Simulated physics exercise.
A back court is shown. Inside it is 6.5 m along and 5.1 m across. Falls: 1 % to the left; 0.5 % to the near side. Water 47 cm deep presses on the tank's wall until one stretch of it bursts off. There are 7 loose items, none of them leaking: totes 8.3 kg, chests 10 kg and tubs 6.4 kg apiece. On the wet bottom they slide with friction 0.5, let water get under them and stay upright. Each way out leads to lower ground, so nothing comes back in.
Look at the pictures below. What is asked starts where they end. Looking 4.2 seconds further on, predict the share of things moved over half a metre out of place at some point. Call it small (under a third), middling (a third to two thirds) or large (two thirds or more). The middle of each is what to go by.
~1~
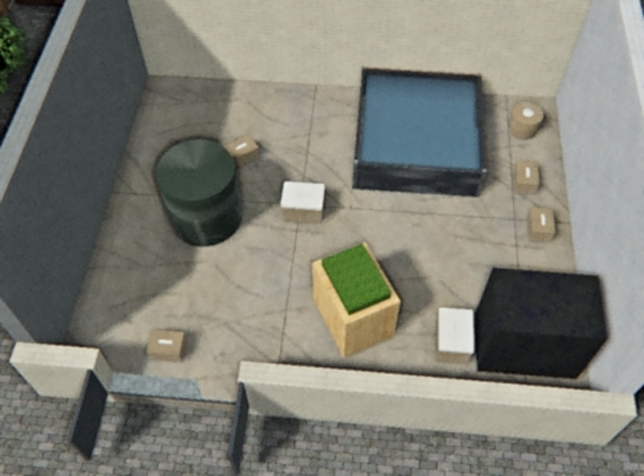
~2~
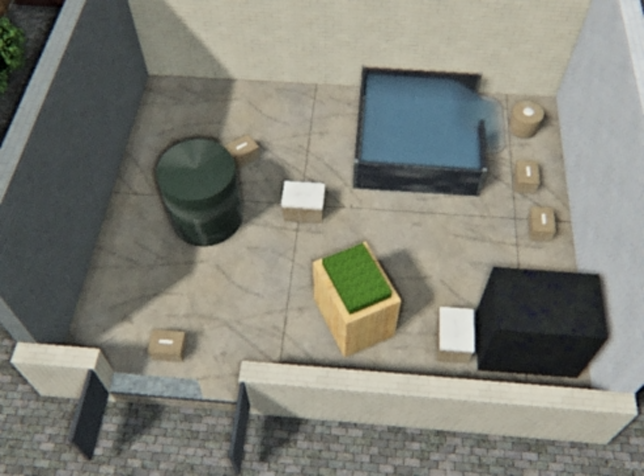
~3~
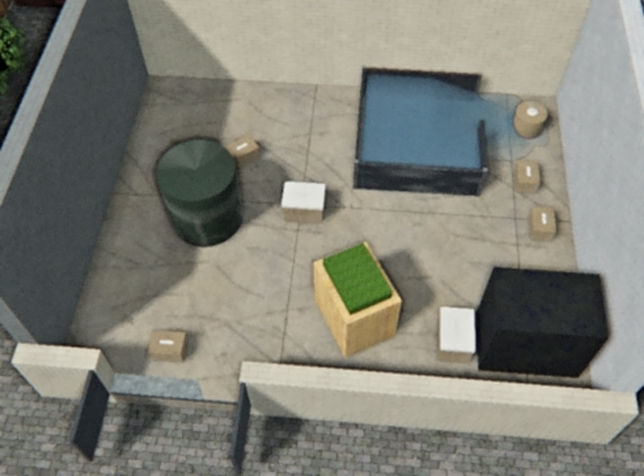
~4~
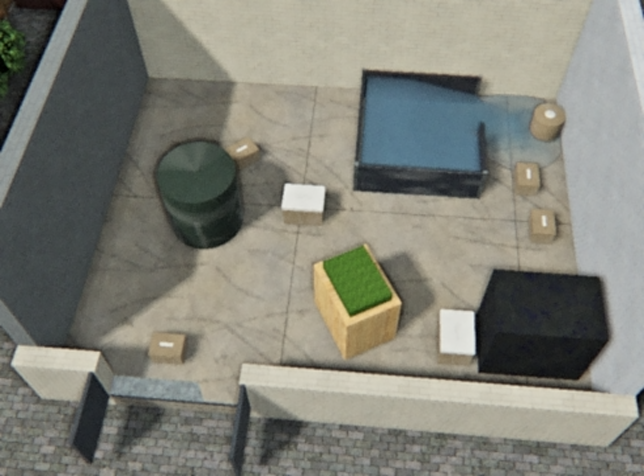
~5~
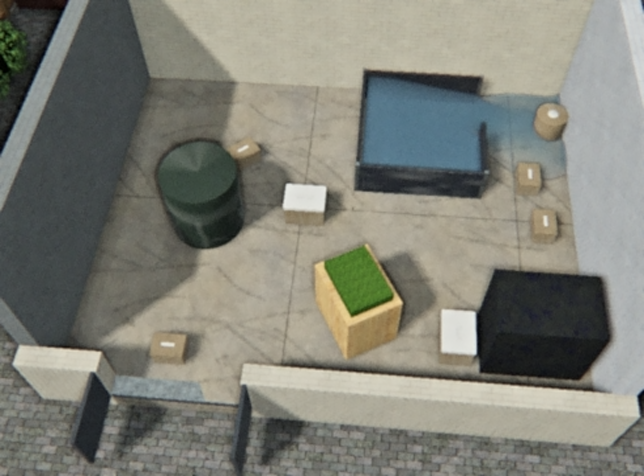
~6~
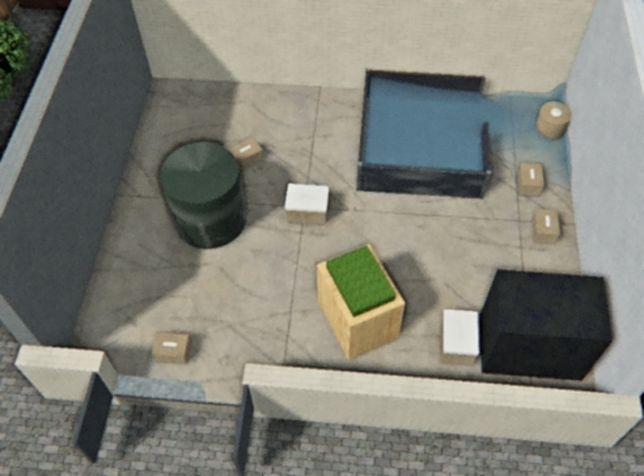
Middling, a third to two thirds.
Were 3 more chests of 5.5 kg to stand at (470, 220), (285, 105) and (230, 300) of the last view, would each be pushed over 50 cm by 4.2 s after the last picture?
In the order asked: Above the mark; above the mark; below the mark.
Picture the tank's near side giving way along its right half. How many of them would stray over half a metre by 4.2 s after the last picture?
Count: 0.
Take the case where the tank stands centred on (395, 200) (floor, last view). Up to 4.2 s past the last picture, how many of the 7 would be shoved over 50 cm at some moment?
Then 3 of them would.
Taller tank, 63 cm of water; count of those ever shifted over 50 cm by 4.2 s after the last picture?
Under that setup the answer is 4.
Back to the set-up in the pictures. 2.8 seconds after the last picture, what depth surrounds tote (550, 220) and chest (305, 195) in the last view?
Close to 8 and 0 centimetres.
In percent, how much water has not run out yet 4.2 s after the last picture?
I'd say some 100 percent hasn't gone yet.
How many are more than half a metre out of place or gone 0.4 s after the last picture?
Count: 0.
Then, 0.4 s after the last picture 0 of 7 are over 50 cm from their spots; 1 afloat.
Then, 1.5 s after the last picture 3 of 7 are over 50 cm from their spots; 1 afloat.
Then, 2.8 s after the last picture 3 of 7 are over 50 cm from their spots; 1 afloat.
Then, 4.2 s after the last picture 3 of 7 are over 50 cm from their spots, and 3 have been at some point; 2 afloat.
